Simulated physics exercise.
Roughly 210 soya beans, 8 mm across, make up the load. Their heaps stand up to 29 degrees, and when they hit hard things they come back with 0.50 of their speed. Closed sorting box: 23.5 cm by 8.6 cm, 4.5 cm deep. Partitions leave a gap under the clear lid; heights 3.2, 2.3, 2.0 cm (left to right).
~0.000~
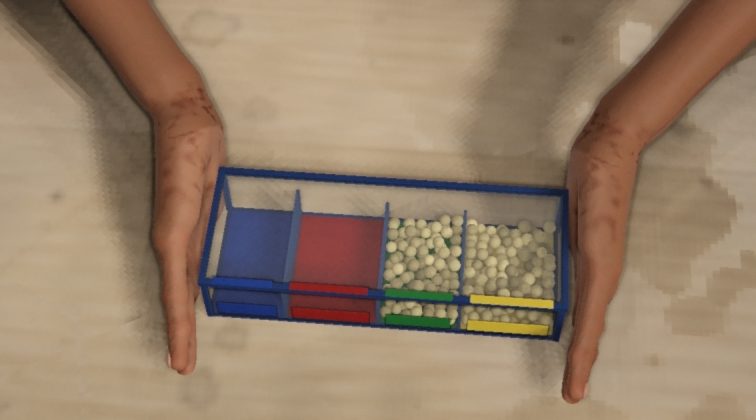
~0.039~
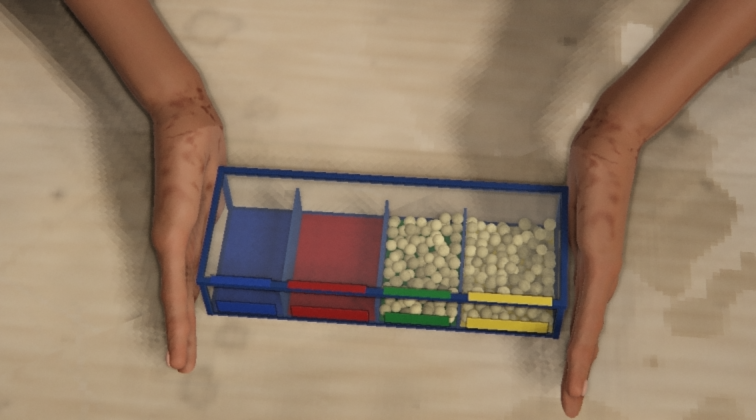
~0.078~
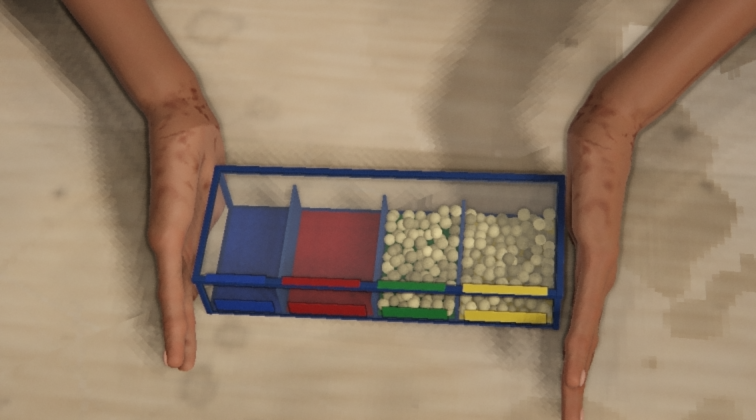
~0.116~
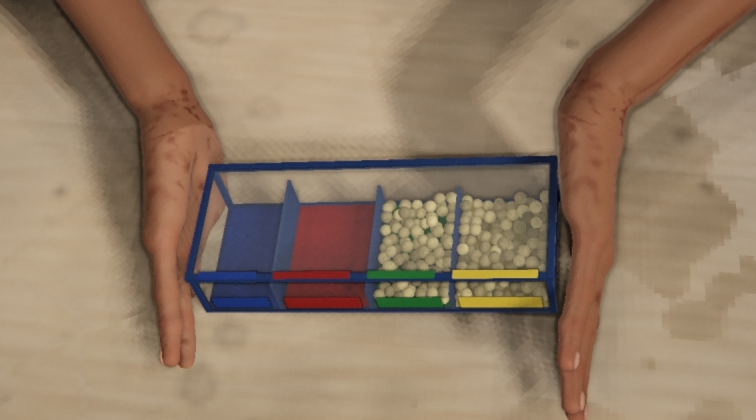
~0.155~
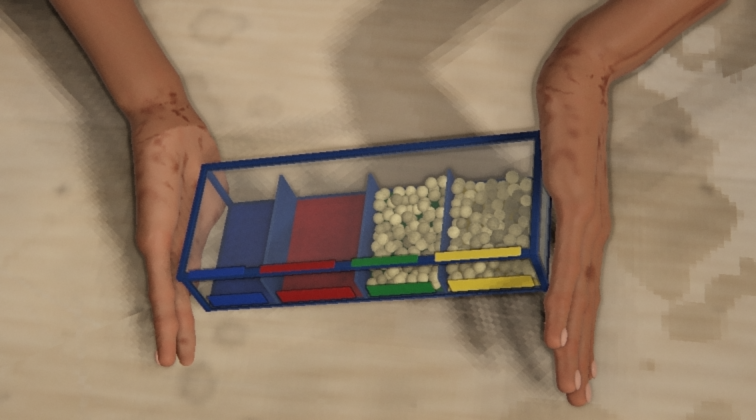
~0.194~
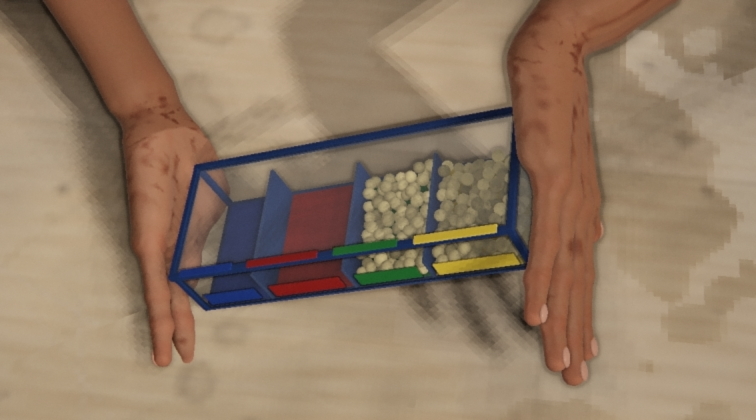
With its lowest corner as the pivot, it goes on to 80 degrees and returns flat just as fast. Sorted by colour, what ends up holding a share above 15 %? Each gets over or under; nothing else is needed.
Red ends over. Blue ends over. Green ends over. Yellow ends under.
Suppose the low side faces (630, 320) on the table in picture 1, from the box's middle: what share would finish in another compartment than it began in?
Estimate: Near 25 per cent.
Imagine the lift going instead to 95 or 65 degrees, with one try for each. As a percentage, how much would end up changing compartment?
About 85 and 45 per cent.
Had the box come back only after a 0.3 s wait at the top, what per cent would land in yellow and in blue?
Then, in per cent: Yellow 5, blue 35.
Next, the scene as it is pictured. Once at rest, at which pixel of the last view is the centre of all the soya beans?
Centre at rest, approx.: (323, 264) px.
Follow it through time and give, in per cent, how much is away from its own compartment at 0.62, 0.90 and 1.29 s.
I'd put the three at close to 50, 75 and 75.
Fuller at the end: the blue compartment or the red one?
Answer: Red.
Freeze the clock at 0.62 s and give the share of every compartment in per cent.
You'd find red at 20, blue at 0, green at 60 and yellow at 20 per cent.
After 0.62 s, tilt 78 degrees; red 20 %, green 60 %, yellow 20 %.
Then, at 0.90 s, tilt 31 degrees; red 50 %, blue 20 %, green 25 %, yellow 5 %.
After 1.29 s, tilt 0 degrees; red 50 %, blue 20 %, green 25 %, yellow 5 %.
In the end, at 1.8 s, red 50 %, blue 20 %, green 25 %, yellow 5 %.
